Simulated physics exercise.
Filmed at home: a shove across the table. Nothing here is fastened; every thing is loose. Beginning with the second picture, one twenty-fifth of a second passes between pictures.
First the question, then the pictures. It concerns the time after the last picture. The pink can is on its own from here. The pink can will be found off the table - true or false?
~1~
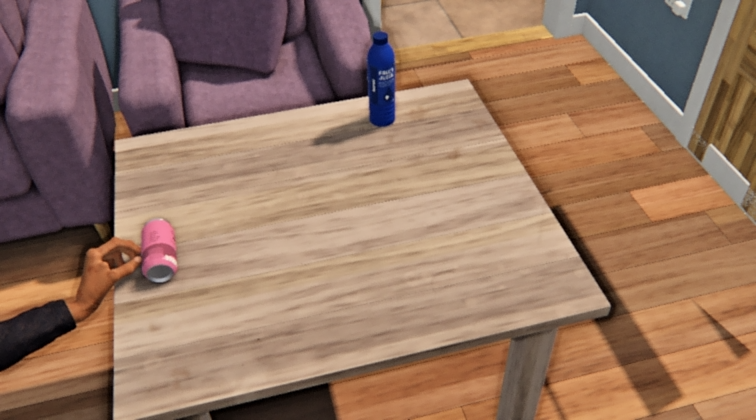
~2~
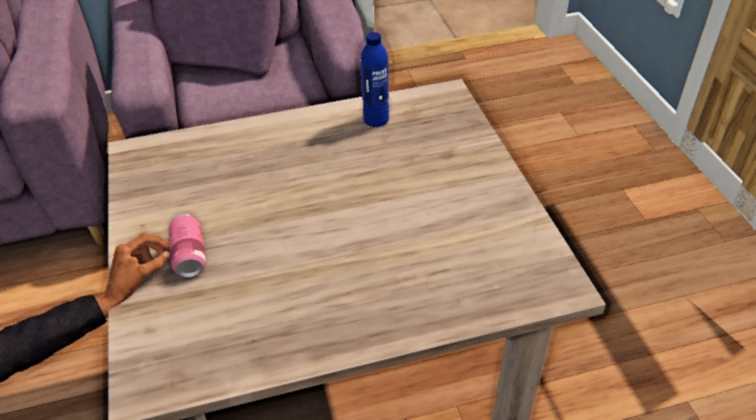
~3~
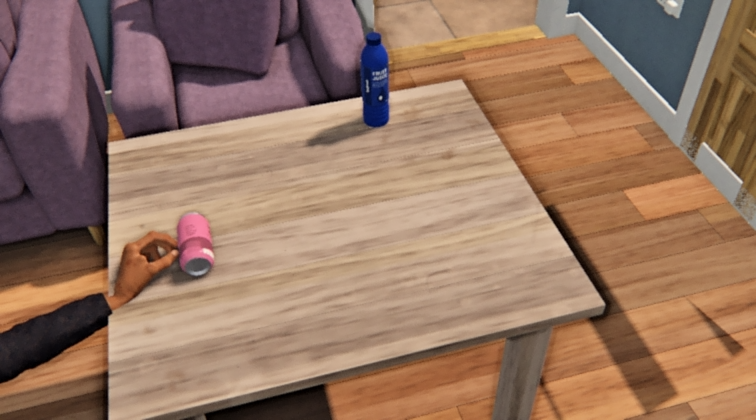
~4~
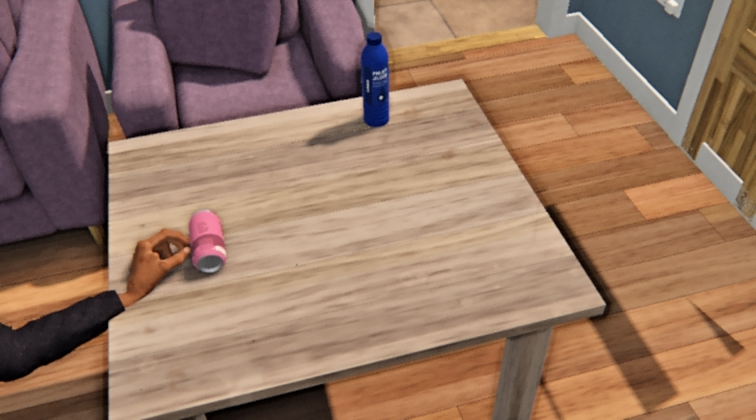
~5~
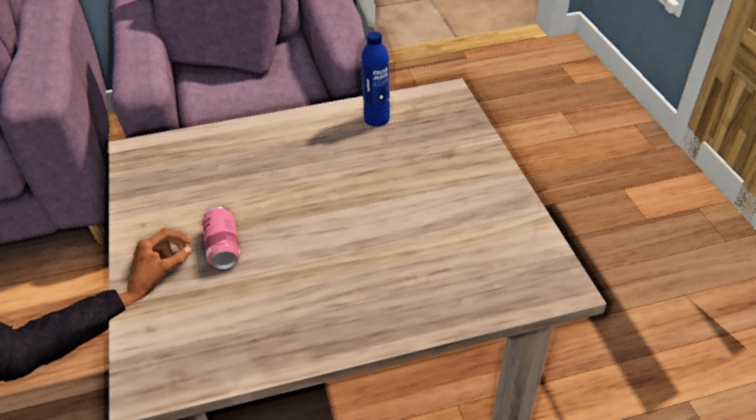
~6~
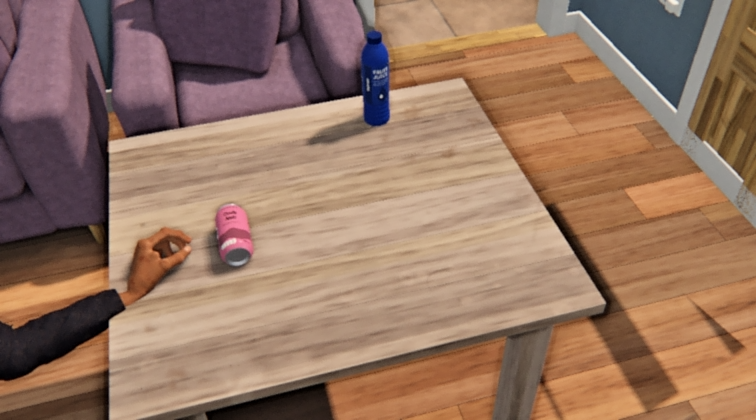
True.
Then, 0.60 s on from there, pink can shifted well along near (416, 197).
Then, 1.20 s on from there, pink can now off the table.
In the end, off the table, pink can.
